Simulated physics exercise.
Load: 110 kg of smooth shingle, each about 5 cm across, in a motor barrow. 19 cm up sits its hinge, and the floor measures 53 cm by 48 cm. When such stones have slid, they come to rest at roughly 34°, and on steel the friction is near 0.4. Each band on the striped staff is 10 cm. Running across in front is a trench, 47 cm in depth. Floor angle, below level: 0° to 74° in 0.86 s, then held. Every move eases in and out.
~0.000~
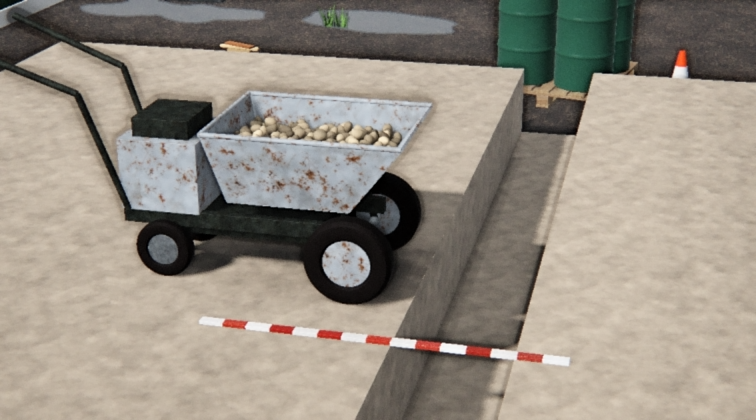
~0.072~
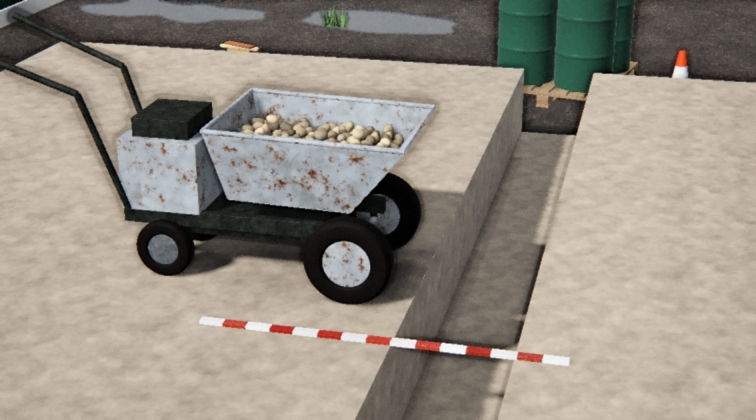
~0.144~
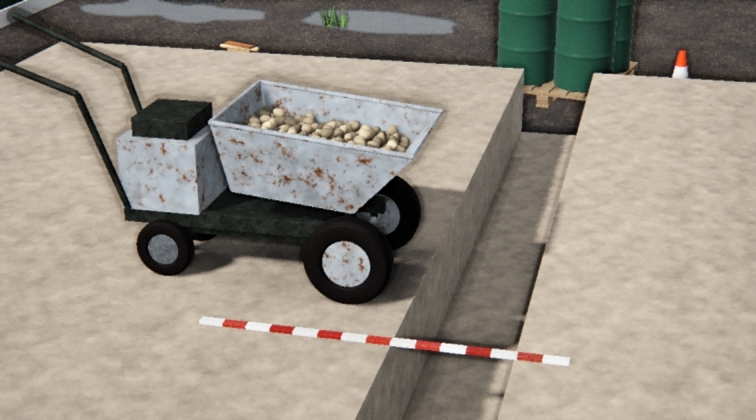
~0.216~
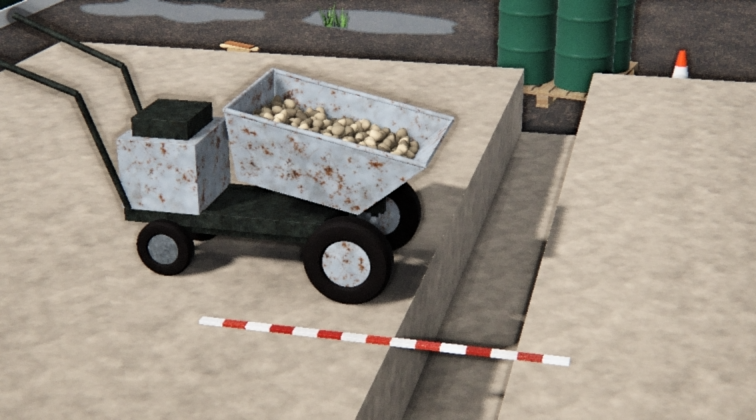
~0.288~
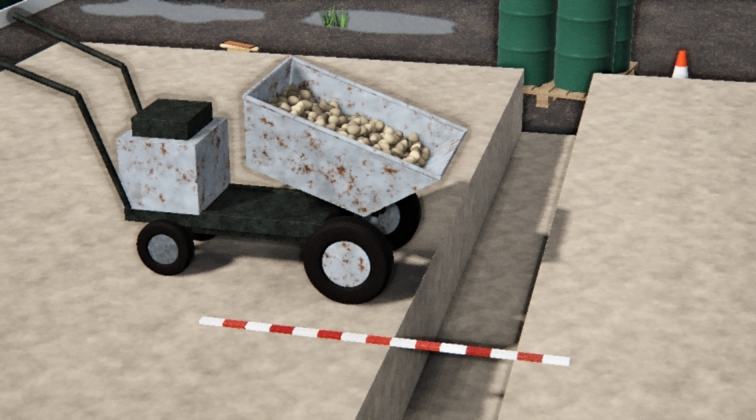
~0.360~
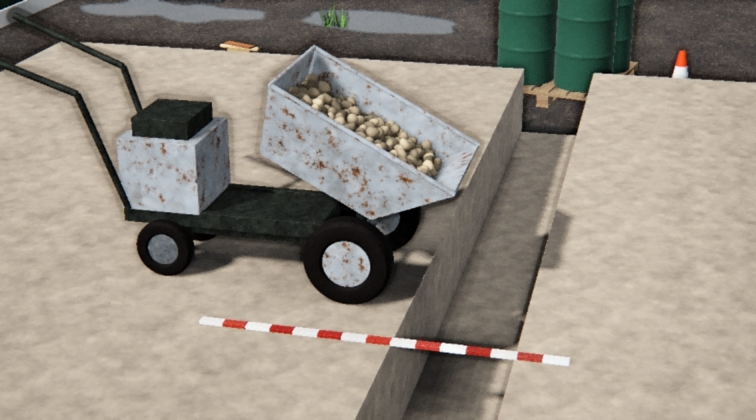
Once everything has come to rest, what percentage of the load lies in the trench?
54 %.
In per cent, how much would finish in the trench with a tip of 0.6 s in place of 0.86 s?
It would be near 45 percent.
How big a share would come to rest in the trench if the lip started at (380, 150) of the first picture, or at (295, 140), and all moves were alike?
Around 80 and then 85 percent.
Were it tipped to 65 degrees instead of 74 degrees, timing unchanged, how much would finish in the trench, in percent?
Share in trench: Approx. 55%.
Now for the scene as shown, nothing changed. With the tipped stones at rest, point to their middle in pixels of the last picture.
Their middle lands near (524, 361).
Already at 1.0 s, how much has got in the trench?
I'd put it near 20 per cent.
After 0.6 s the floor is at 62°; 100 % in the skip; the foremost stones are at (477, 239).
After 1.0 s the floor is at 74°; 60 % in the skip, 20 % in the trench, 20 % past the trench; the foremost stones are at (591, 282).
After 1.3 s the floor is at 74°; 15 % in the skip, 39 % in the trench, 46 % past the trench; the foremost stones are at (745, 305).
After 3.3 s the floor is at 74°; 0 % in the skip, 54 % in the trench, 46 % past the trench; the foremost stones are past the picture's edge.
